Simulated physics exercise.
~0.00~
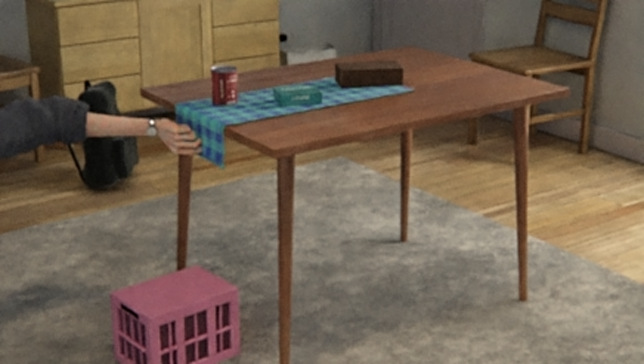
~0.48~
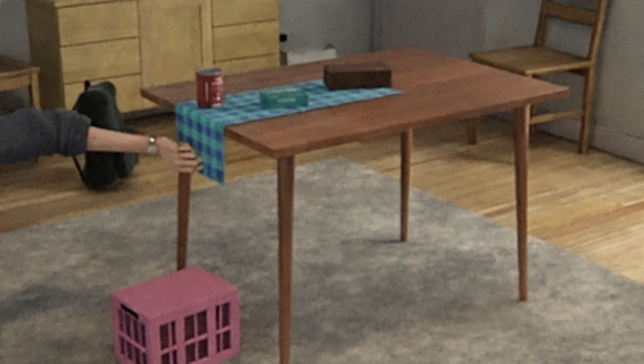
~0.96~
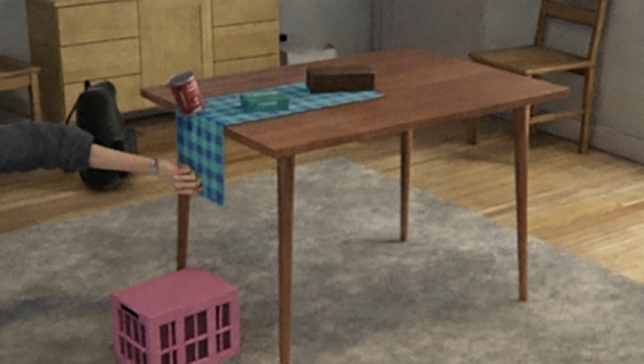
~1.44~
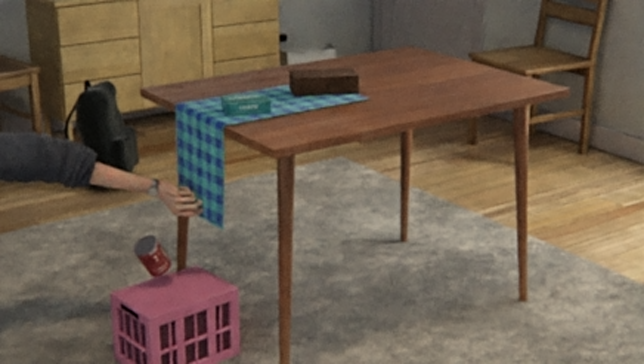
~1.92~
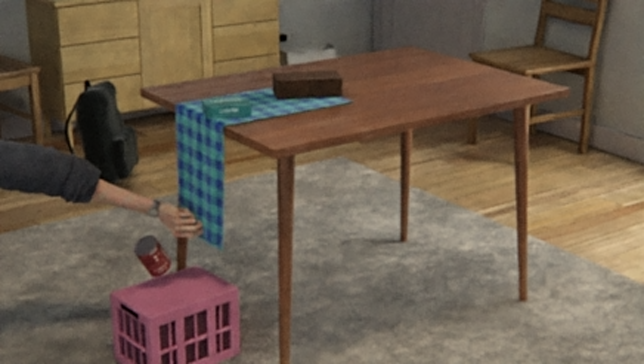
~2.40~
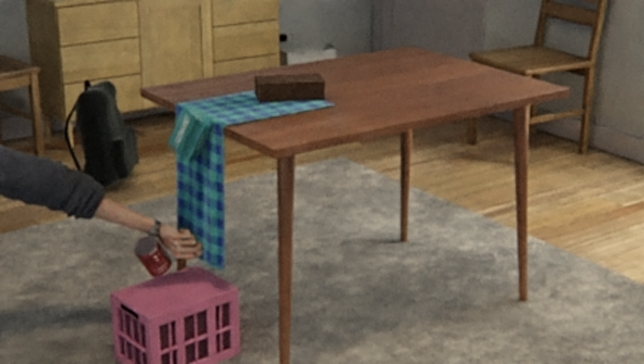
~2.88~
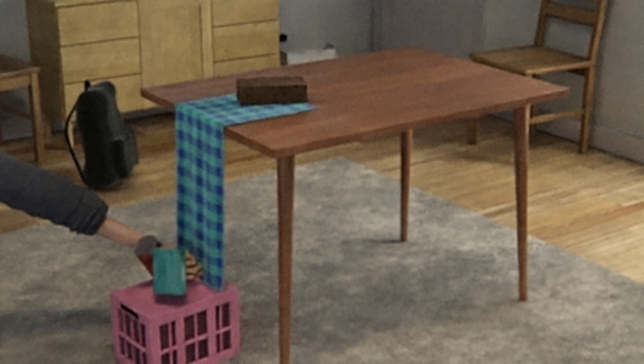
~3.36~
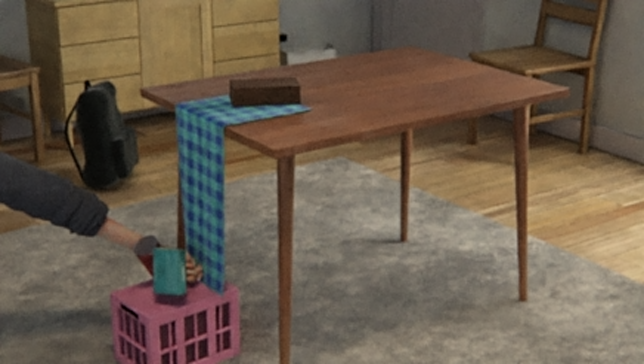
A blue checked table runner is drawn down over the left end of a wooden table by a hand, carrying a red tin, then a turquoise packet, off the edge toward a pink crate, while the brick rides left but stays on the table as the cloth's end reaches the crate.
